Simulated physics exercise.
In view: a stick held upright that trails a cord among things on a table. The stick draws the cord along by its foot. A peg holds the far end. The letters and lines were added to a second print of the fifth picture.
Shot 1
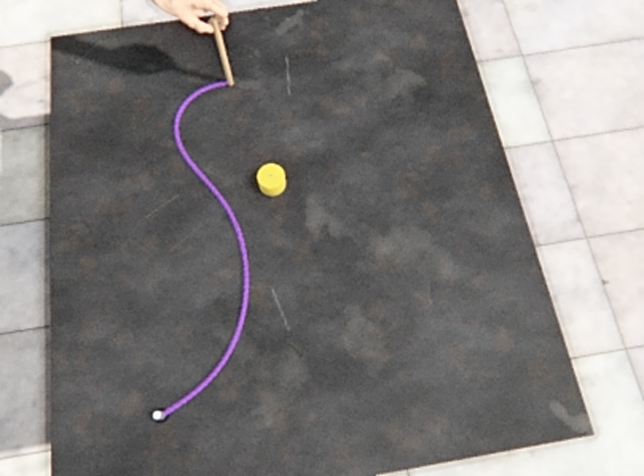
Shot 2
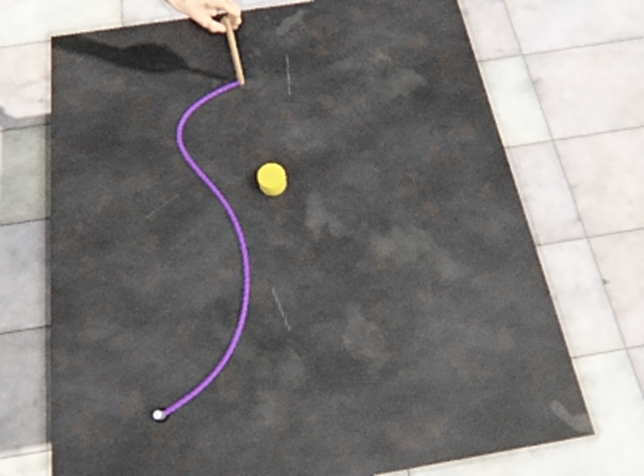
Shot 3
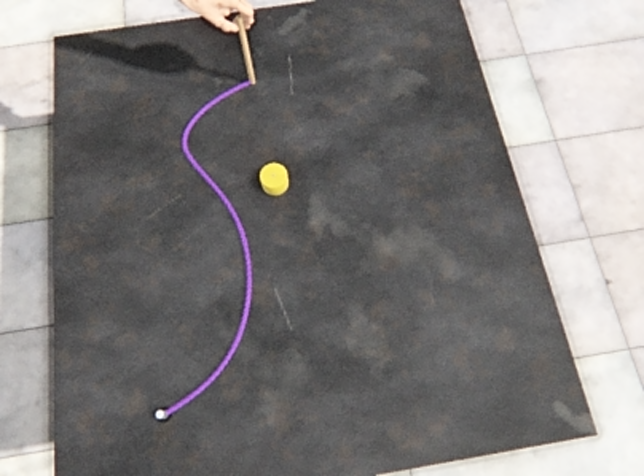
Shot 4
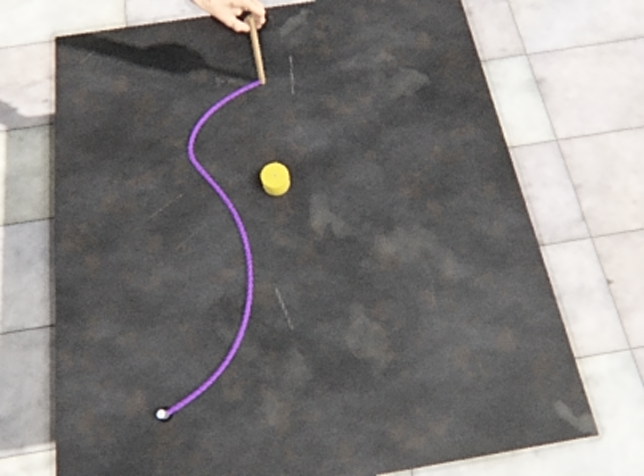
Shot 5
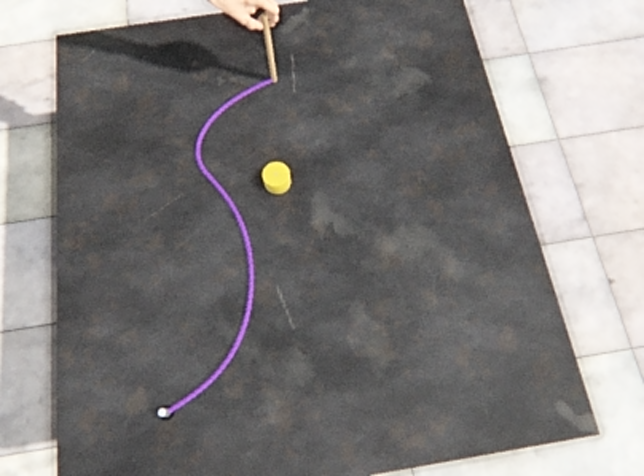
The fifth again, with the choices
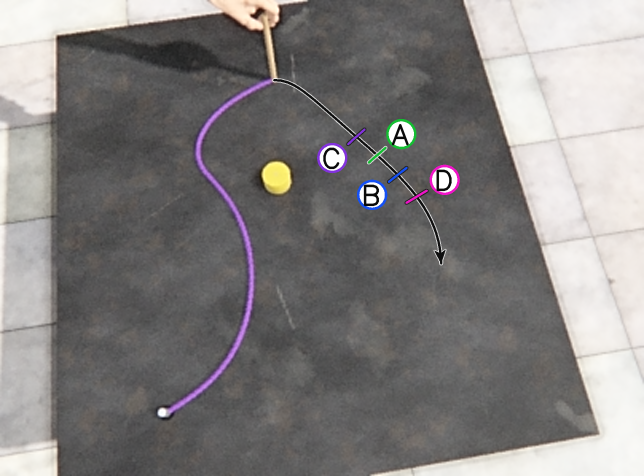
A hand at the top edge holds a thin wooden stick upright on a dark, scuffed mat laid over pale stone tiles, seen from above at a slant. A purple cord curves in a loose S from the stick's foot to a small white peg at lower left, with a yellow tin right of it. The hand slides the stick steadily a short way right, drawing the cord's upper bend along.
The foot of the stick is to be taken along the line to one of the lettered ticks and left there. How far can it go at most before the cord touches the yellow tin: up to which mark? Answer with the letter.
B is the last safe stop.
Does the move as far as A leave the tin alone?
For that mark, yes.
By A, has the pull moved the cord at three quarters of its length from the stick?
By then, no.
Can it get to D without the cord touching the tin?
For that mark, no.
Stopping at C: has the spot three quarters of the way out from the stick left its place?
No.
On the marked copy, A at (377, 155); B at (398, 175); C at (356, 137); D at (417, 197); the route from (274, 80) via (376, 154) to (441, 263).
With B. Early on, foot of the stick (321, 106), middle of the cord (241, 223).
Further on, foot of the stick (361, 142), middle of the cord (241, 223).
At the end, foot of the stick (398, 175), middle of the cord (241, 223); nothing has been touched.
As for the rest, A is safe but short; C is safe but short; D brings the cord against the tin.
